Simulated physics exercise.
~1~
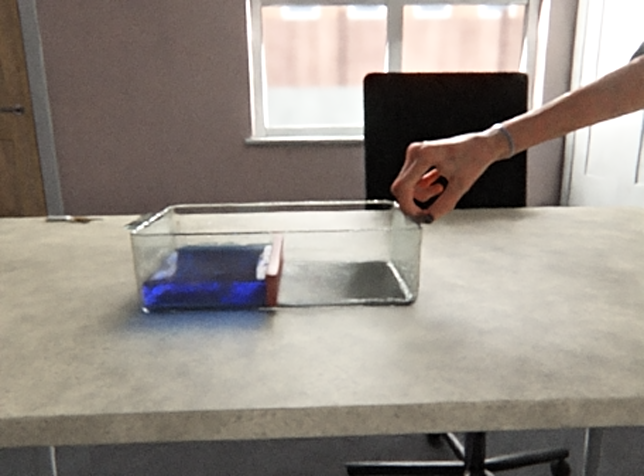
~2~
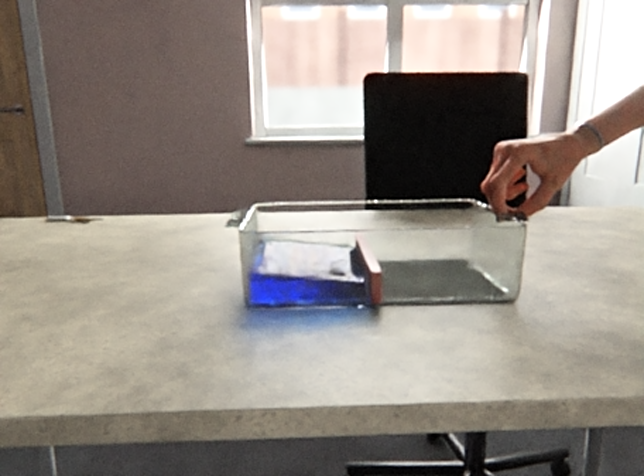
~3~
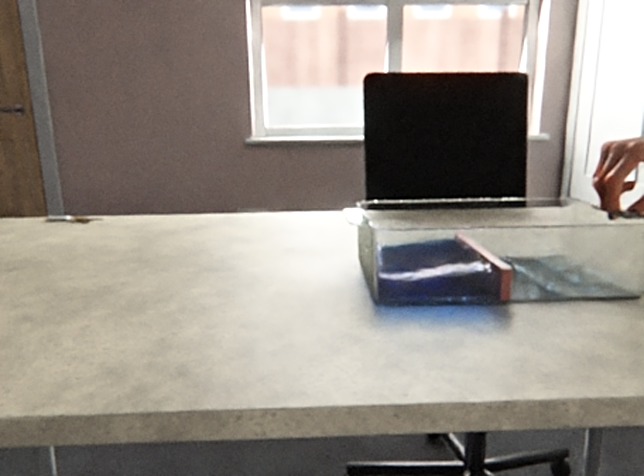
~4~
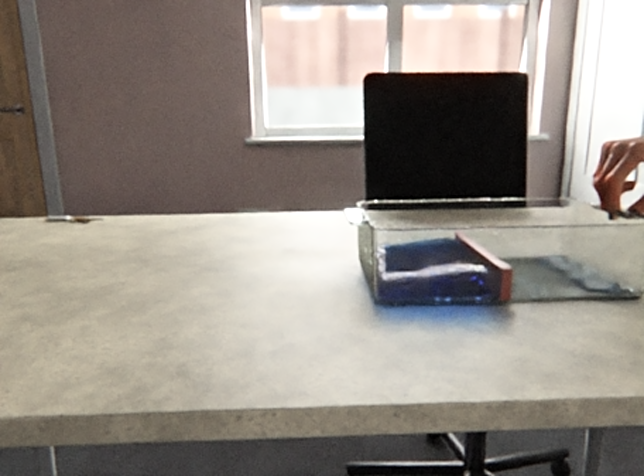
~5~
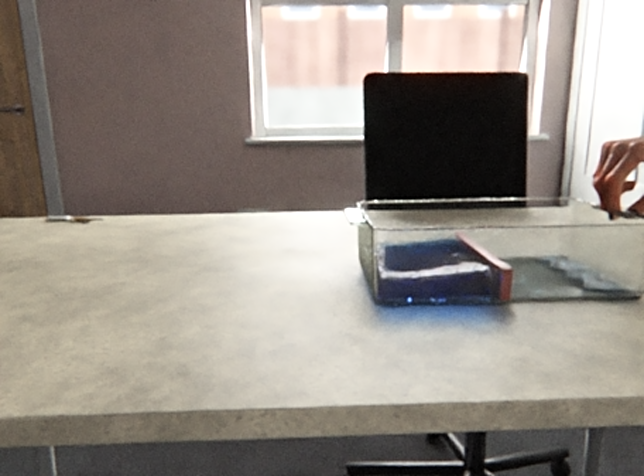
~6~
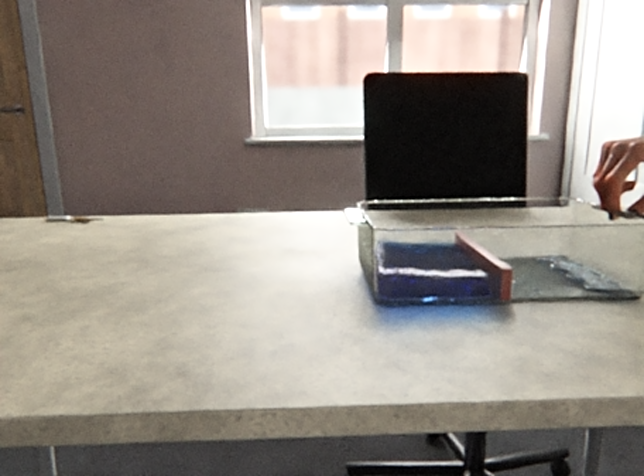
A clear box holding blue water left of a red divider is pulled right by a hand, sloshing some water across.
